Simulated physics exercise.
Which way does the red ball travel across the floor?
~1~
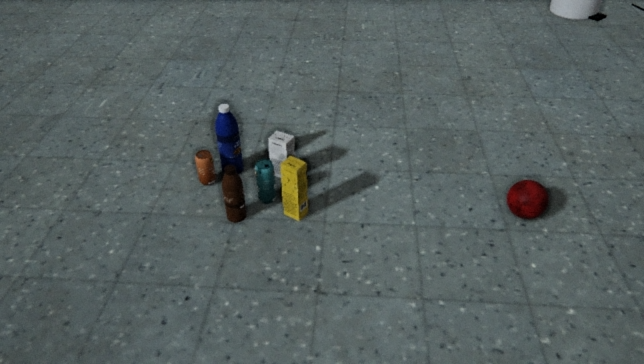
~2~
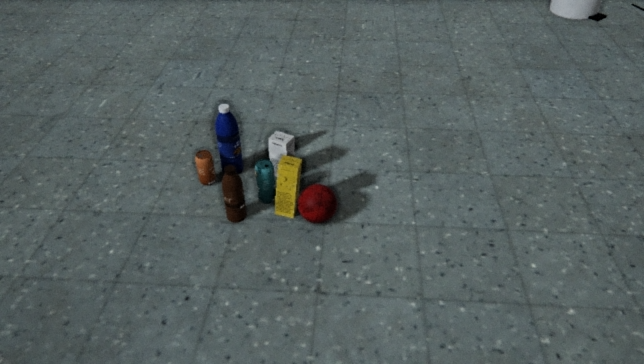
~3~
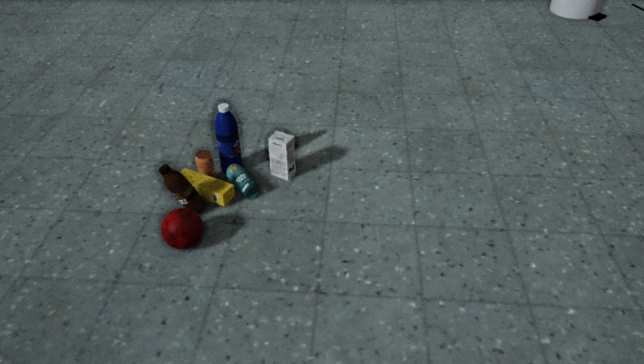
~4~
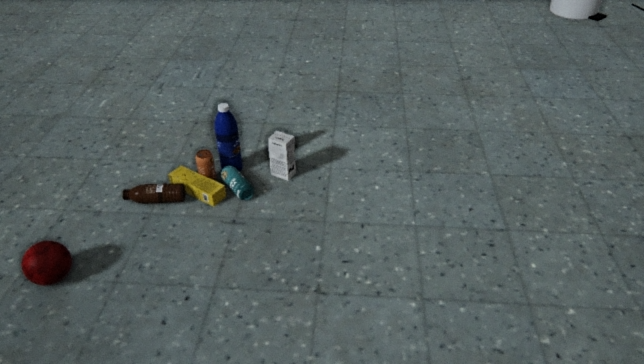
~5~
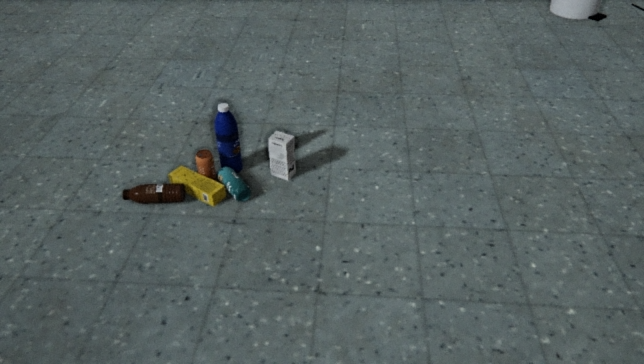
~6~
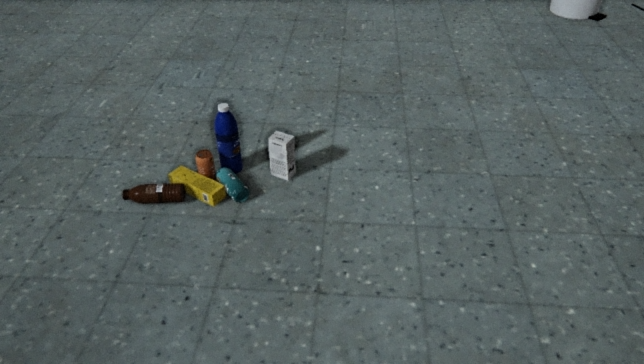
The red ball rolls to the left, going from the right of the group of items to the far left and out of view.
